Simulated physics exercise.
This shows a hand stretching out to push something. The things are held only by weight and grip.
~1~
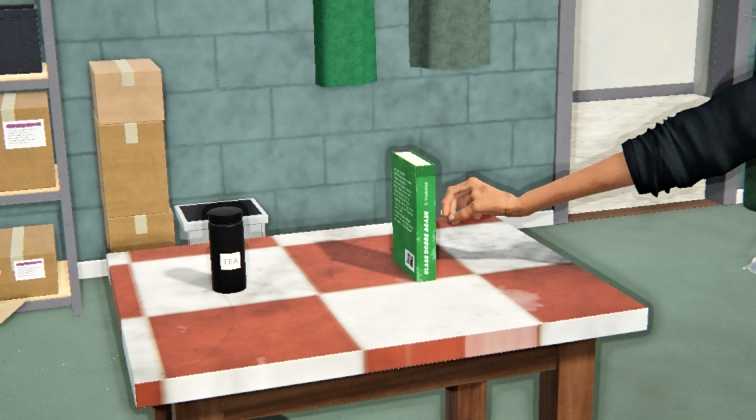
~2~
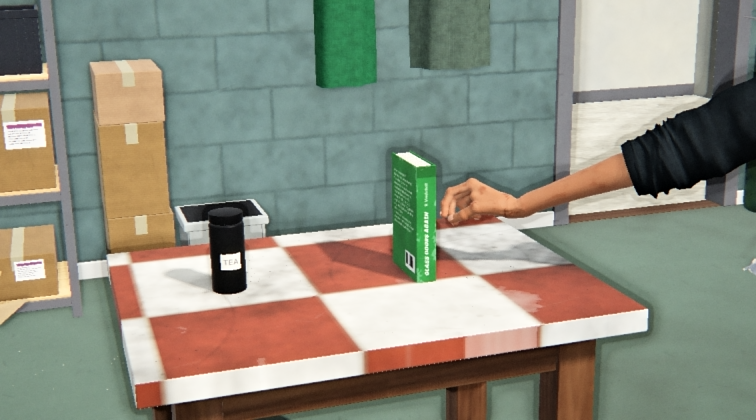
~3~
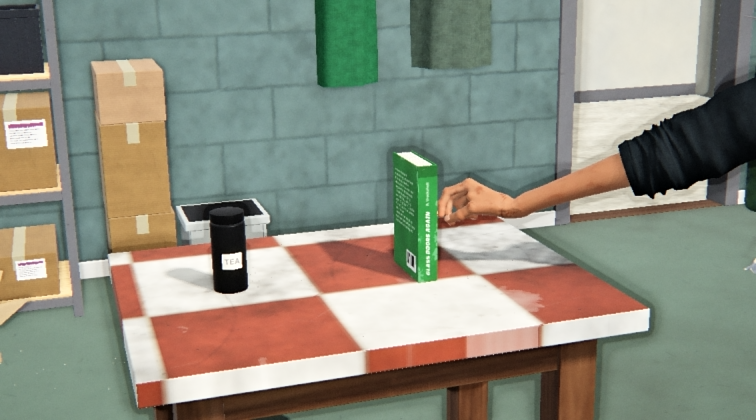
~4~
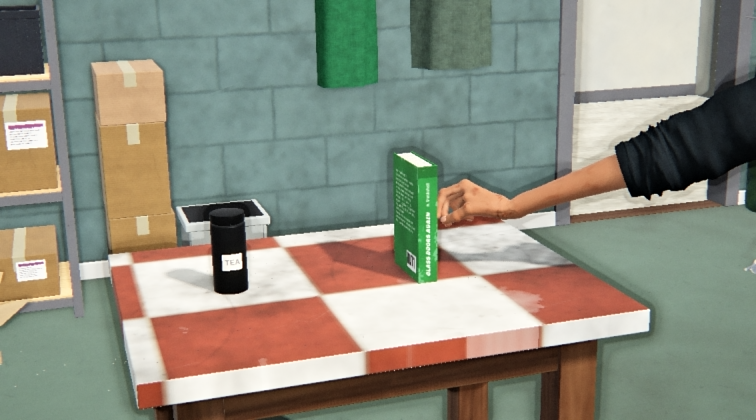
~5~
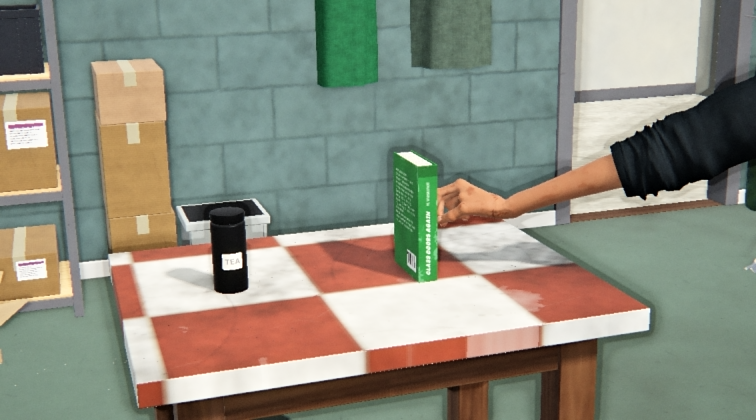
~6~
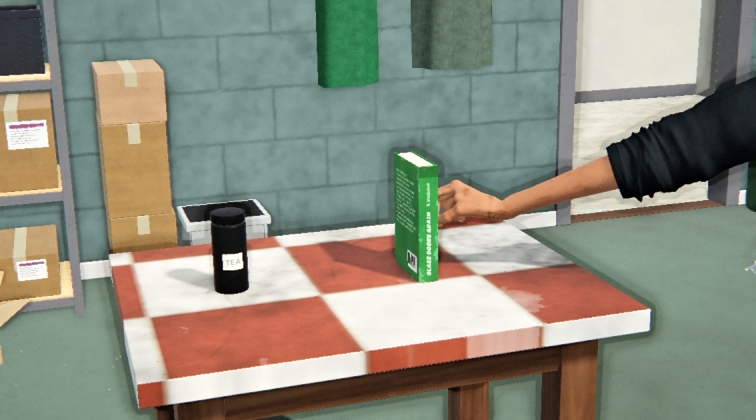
A hand in a dark sleeve reached in from the right and stayed close beside a green book standing on a red and white checkered table, shifting only slightly, while the book and black tea tin stayed still.
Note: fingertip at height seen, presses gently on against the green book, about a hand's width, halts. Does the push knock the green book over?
Yes, it goes over.
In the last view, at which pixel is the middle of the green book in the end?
Near (347, 270).
Then, 0.60 s later than the last frame, green book tilted by 39° near (378, 227).
Then, 0.70 s later than the last frame, green book on its side near (355, 257).
When it is over, lying over on the table, green book. End places, in pixels of the last picture, green book near (347, 270).
